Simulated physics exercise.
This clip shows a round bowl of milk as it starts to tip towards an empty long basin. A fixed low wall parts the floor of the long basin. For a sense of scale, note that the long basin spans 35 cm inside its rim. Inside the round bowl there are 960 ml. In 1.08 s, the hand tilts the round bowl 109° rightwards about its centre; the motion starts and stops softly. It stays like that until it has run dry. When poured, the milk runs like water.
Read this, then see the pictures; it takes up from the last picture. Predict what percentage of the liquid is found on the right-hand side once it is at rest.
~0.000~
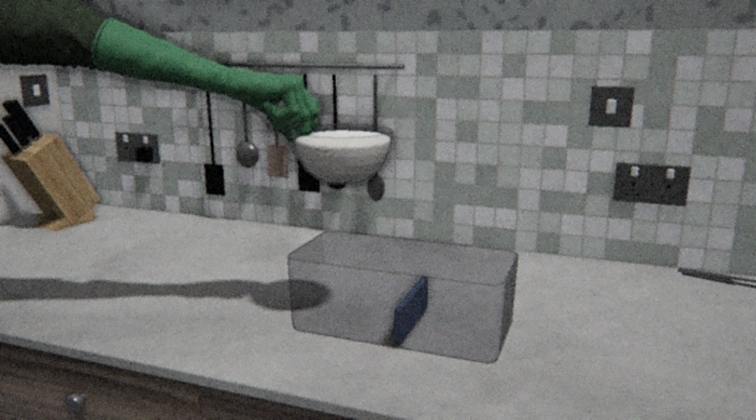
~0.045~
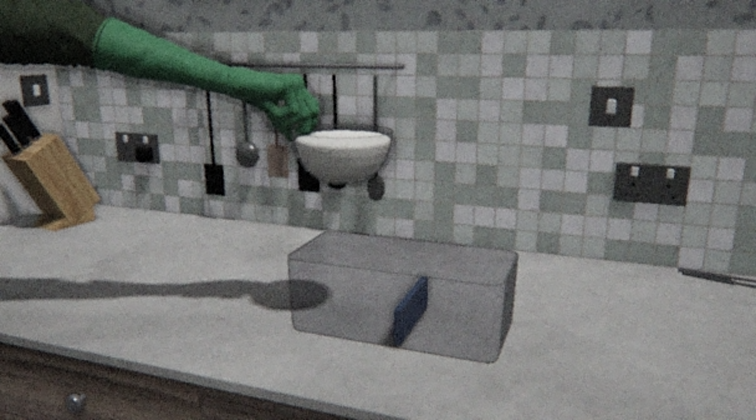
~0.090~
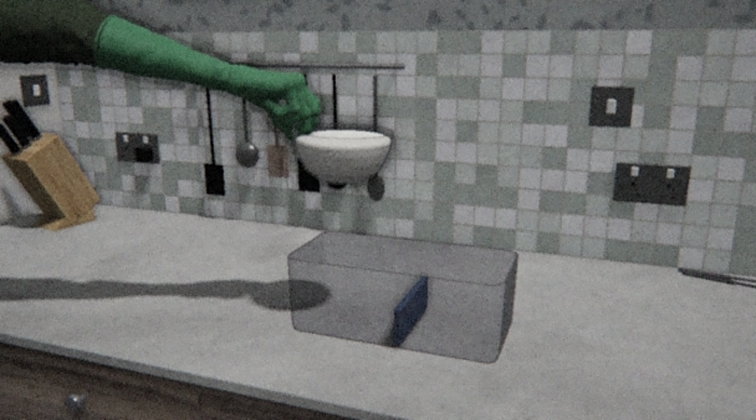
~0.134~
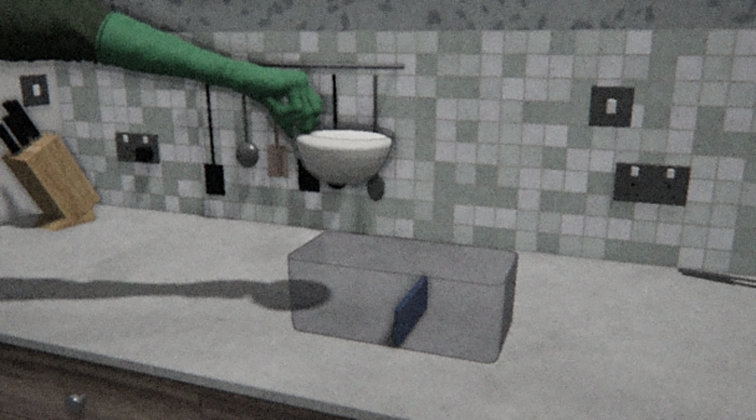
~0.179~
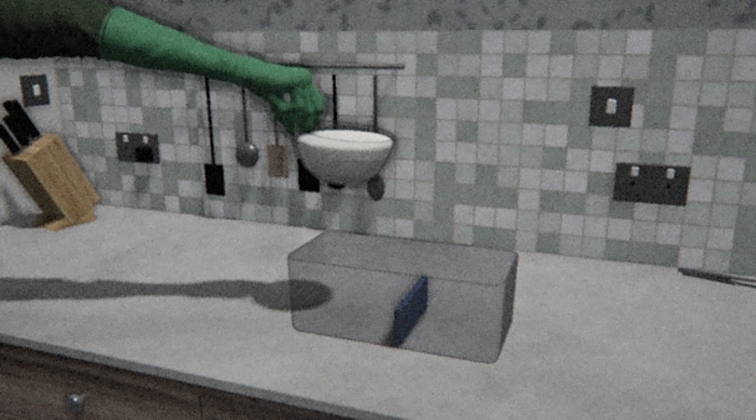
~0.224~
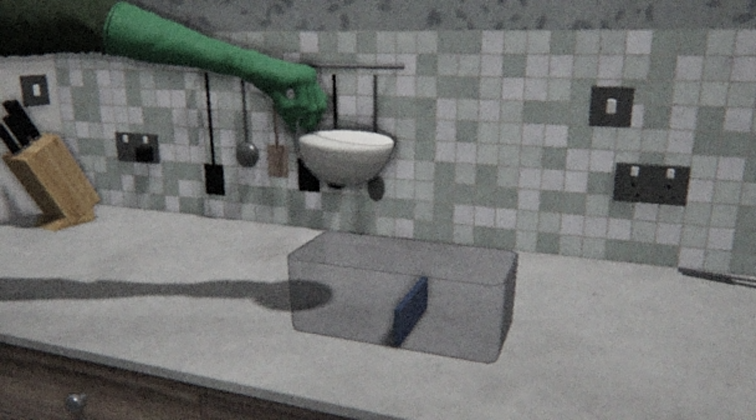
About 77 % is on the right.
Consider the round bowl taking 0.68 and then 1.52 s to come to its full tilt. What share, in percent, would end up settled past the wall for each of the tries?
I'd say 65 percent on the first go, 80 percent on the next.
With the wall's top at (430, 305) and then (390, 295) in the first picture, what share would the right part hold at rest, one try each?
Respectively 60 and 90 %.
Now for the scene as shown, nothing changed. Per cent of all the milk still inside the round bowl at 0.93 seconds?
2 %.
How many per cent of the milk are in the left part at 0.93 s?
I'd put it near 14 percent.
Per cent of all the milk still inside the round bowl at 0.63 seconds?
At that time about 44 in a hundred parts are still held.
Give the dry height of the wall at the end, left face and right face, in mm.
The left side gives some 54 mm, the right side some 32 mm.
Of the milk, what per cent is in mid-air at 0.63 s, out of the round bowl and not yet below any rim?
I'd say close to 40 per cent.
By 0.63 s the tilt is 69° and 44 per cent is still to pour, 1 is left of the wall and 16 right of it.
By 0.93 s the tilt is 104° and 2 per cent is still to pour, 14 is left of the wall and 76 right of it.
By 1.24 s the tilt is 109° and 0 per cent is still to pour, 22 is left of the wall and 77 right of it.
By 1.58 s the tilt is 109° and 0 per cent is still to pour, 22 is left of the wall and 77 right of it.
At rest 22 per cent lies left of the wall, 77 right of it and 1 outside.
